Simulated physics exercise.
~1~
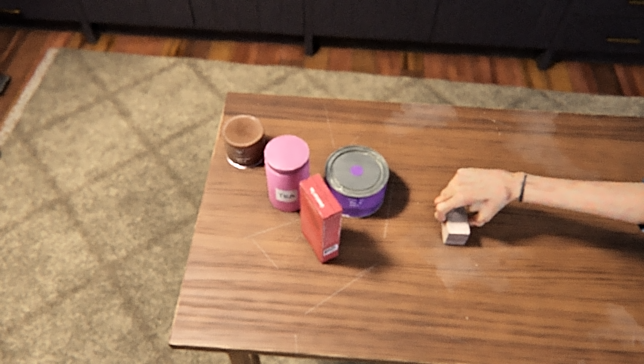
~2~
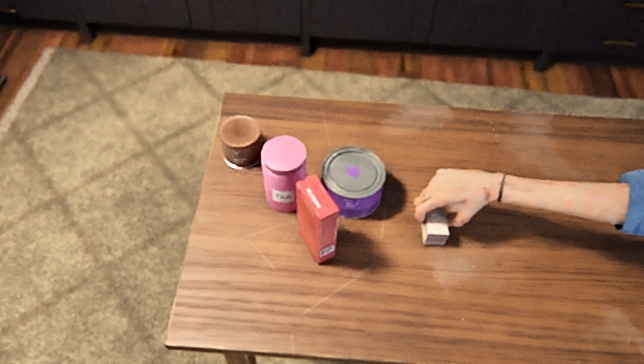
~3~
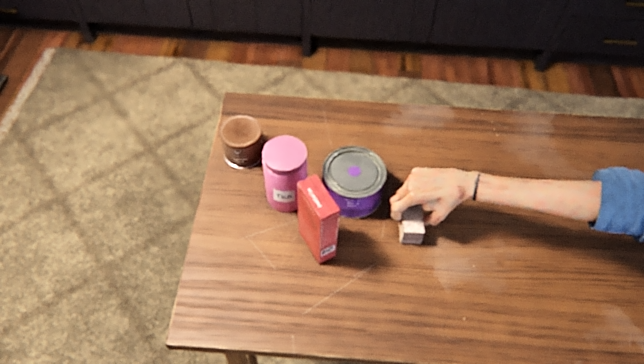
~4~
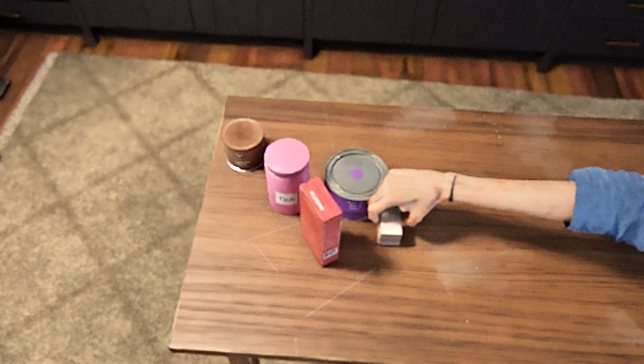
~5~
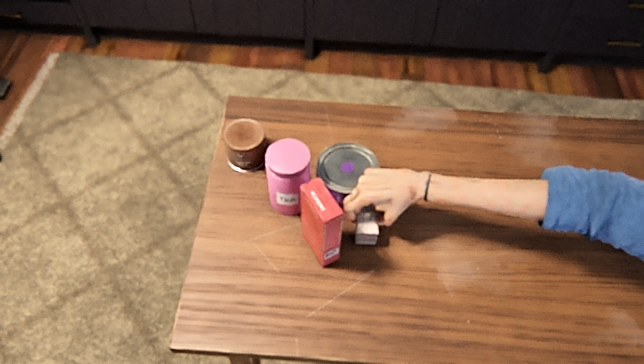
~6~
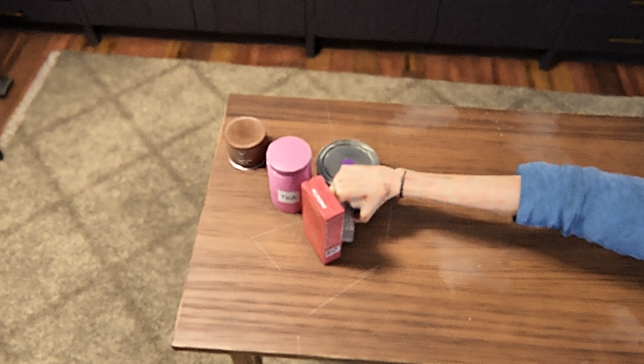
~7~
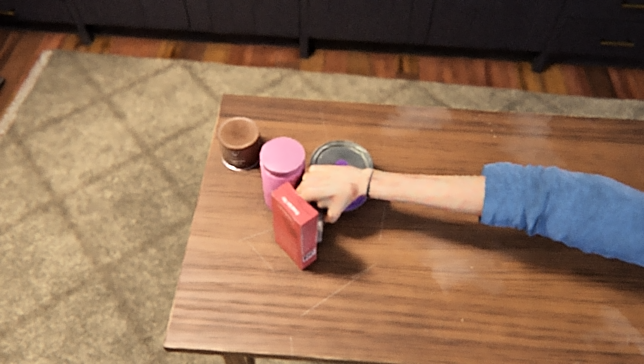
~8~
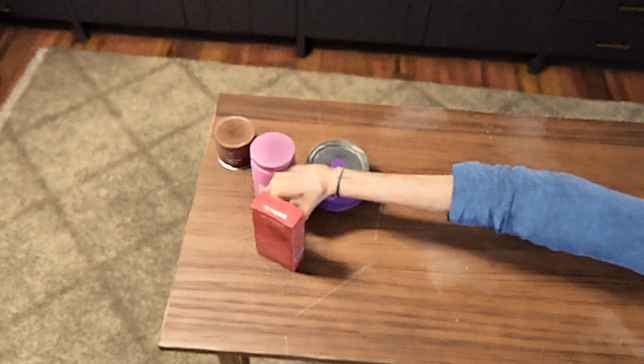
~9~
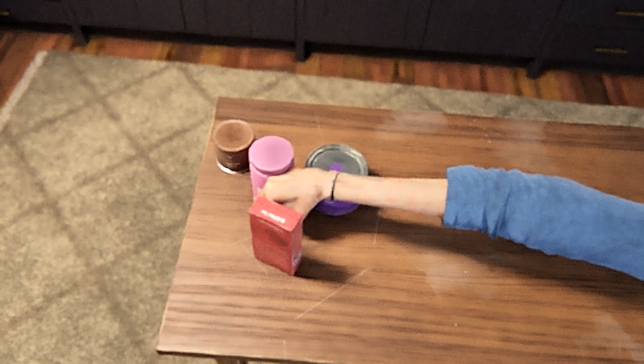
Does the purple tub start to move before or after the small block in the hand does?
The purple tub starts to move after the small block, which is already sliding left across the table before the tub shifts.
